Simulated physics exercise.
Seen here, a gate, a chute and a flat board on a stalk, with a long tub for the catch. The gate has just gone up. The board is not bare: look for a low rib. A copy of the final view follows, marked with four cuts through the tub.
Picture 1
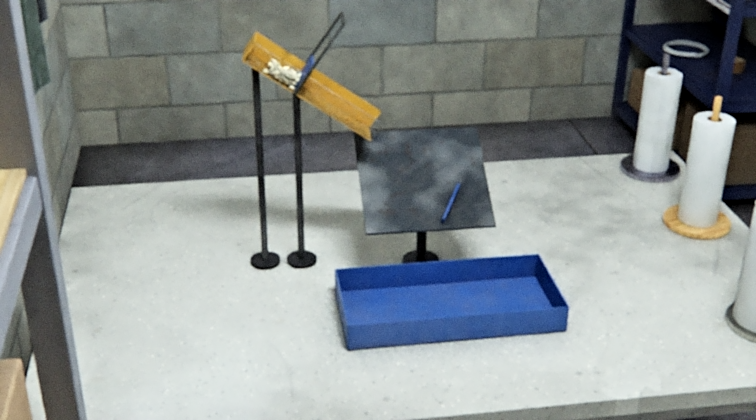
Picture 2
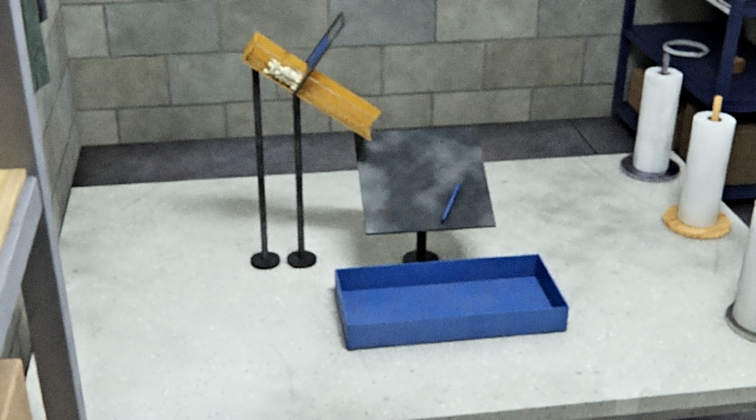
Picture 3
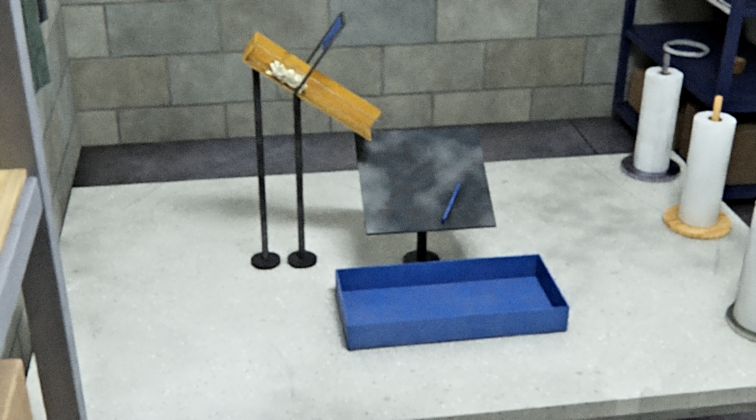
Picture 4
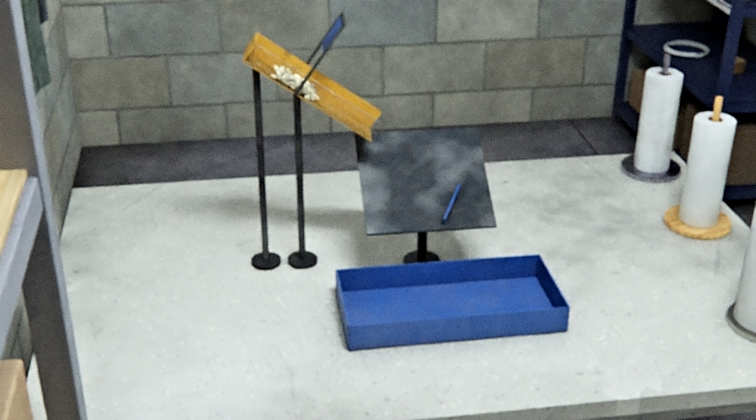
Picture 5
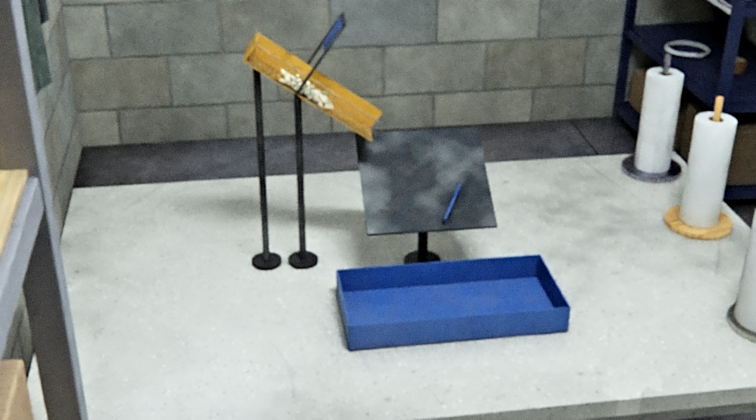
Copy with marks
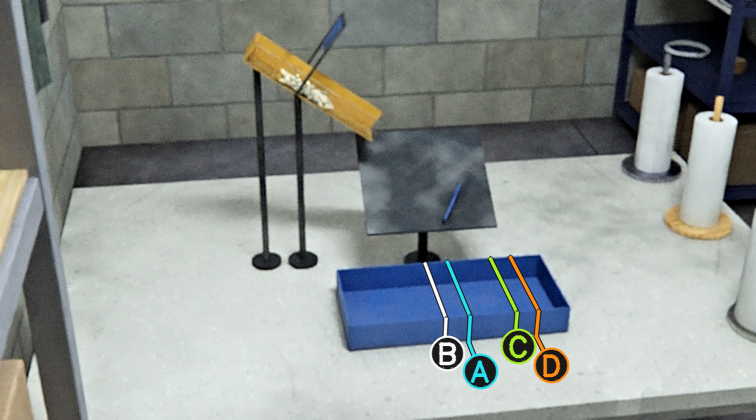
On a pale tabletop by a block wall, a gate lifted on a tilted wooden chute, and the white beans behind it slid a short way down toward the dark board above a blue tub.
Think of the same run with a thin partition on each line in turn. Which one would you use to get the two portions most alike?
B works best here.
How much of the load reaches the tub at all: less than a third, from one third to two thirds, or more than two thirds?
More than two thirds.
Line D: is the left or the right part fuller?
More lands on the left.
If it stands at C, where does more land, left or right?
The left side.
On the marked copy, line A crosses the front rim at (469, 316); line B crosses the front rim at (445, 318); line C crosses the front rim at (516, 312); line D crosses the front rim at (538, 310).
With A, of what is caught, all but a few on the left of the divider, a small share on the right.
With B, of what is caught, close to a third on the left of the divider, close to two thirds on the right.
With C, of what is caught, all but a few on the left of the divider, only a few on the right.
With D, of what is caught, the whole lot on the left of the divider, none at all on the right.
